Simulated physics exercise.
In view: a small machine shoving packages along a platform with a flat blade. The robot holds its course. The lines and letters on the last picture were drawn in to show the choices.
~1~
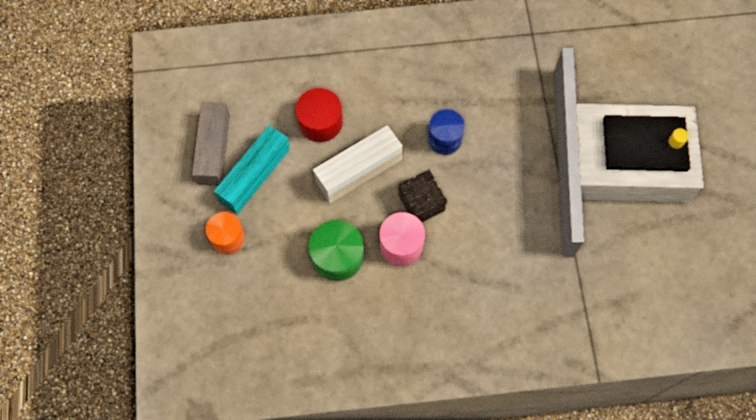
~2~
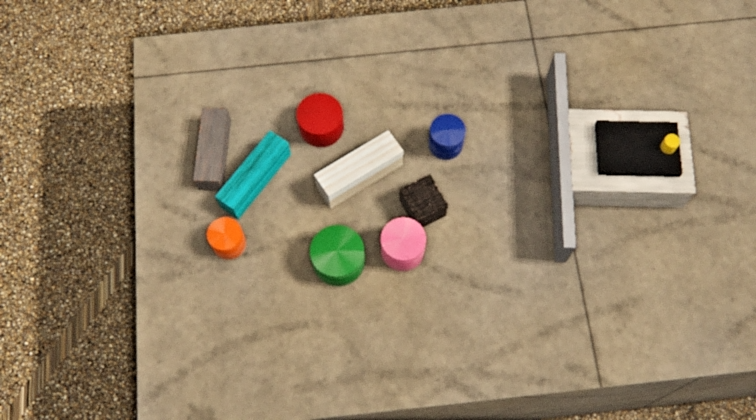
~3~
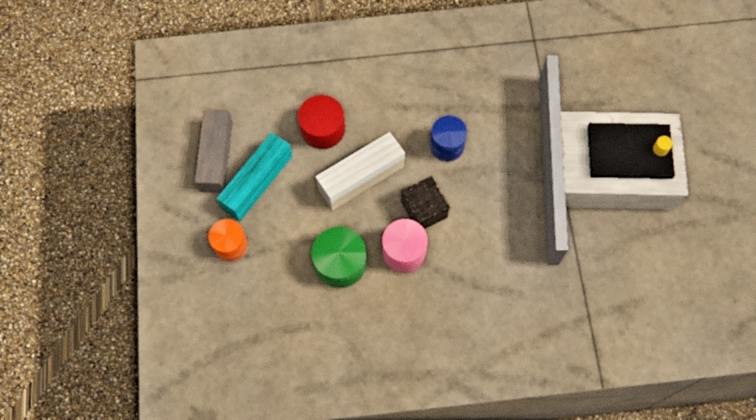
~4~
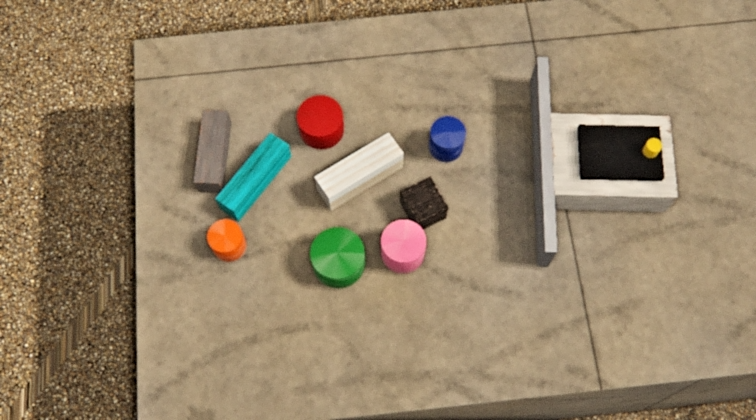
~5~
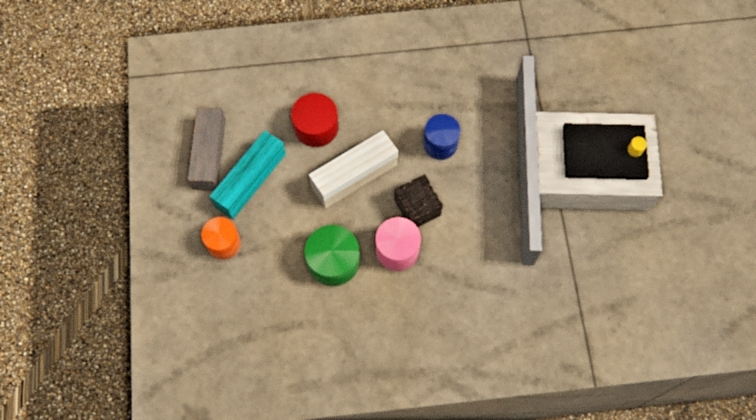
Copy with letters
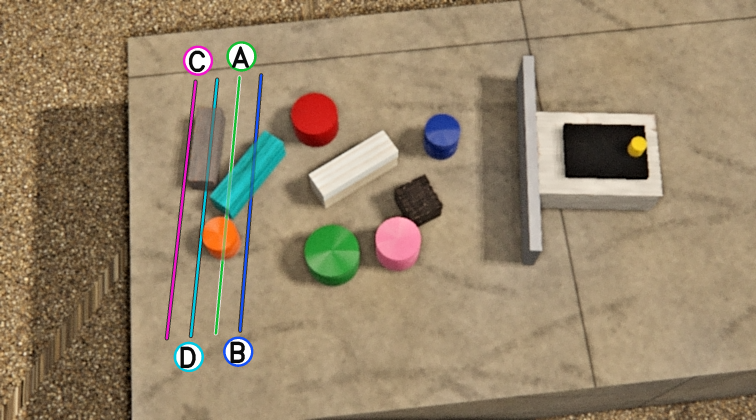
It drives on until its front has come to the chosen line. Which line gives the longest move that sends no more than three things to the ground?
C.
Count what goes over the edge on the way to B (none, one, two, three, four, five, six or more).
By then, none.
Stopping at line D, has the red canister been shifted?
Yes.
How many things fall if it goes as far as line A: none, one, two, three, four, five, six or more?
The count is none.
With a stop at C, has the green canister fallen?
No.
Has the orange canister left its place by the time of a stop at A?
By then, yes.
On the copy, A at (228, 198); B at (251, 196); C at (182, 203); D at (205, 201).
On C. First, robot (474, 163); pink canister (376, 245); blue canister (383, 136).
Then, robot (347, 176); grey bar (199, 148); orange canister (213, 246).
Finally, robot (245, 186); orange canister over the edge; grey bar over the edge; three fallen.
By contrast, A is within the limit but short; B is within the limit but short; D is within the limit but short.
